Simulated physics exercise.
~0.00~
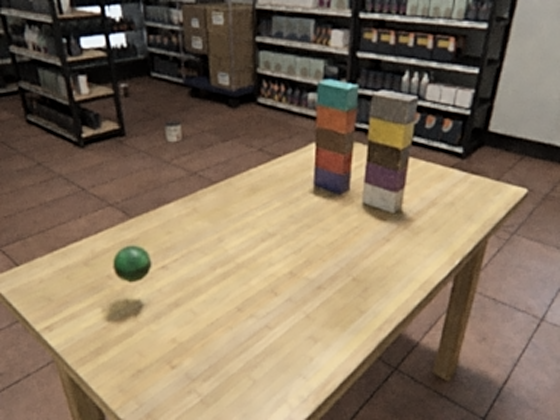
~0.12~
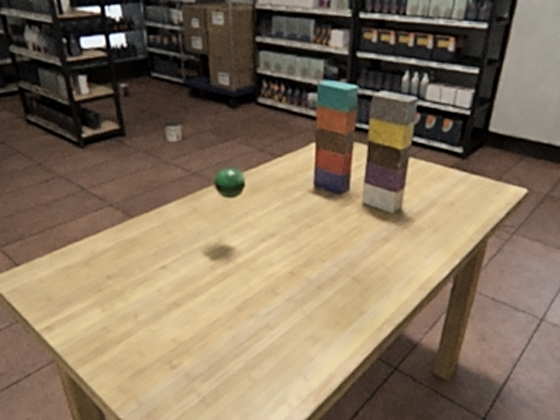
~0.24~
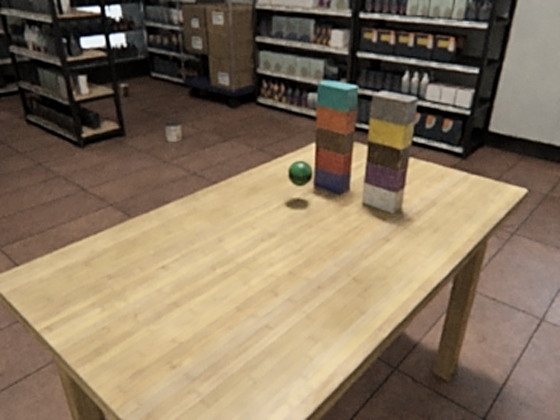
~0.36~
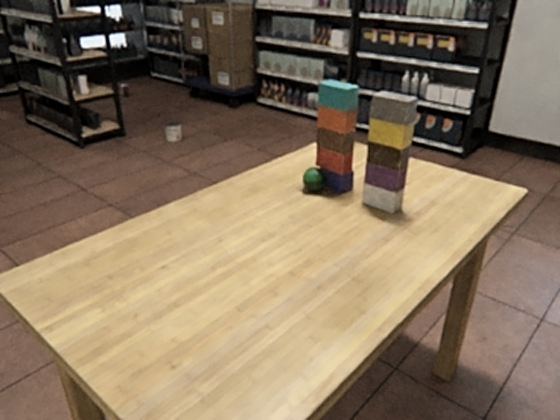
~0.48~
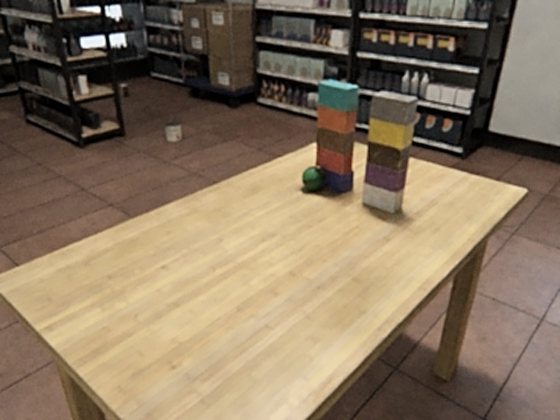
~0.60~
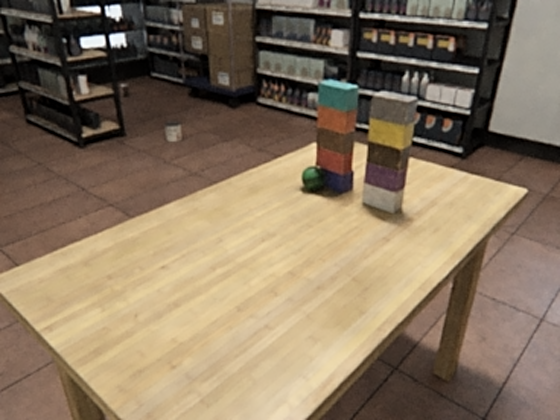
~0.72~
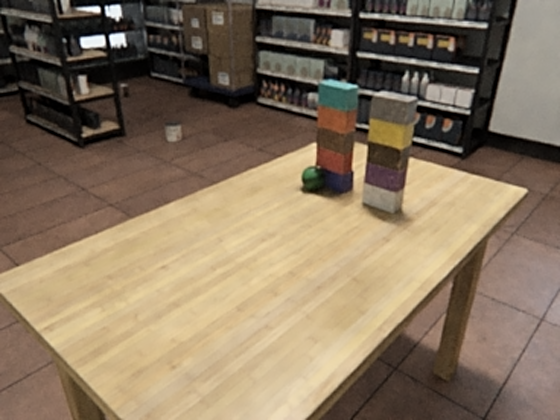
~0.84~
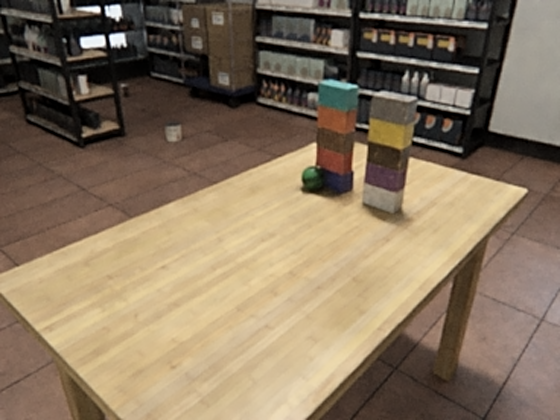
In a store, a green ball flies right over a table and stops against stacked blocks.
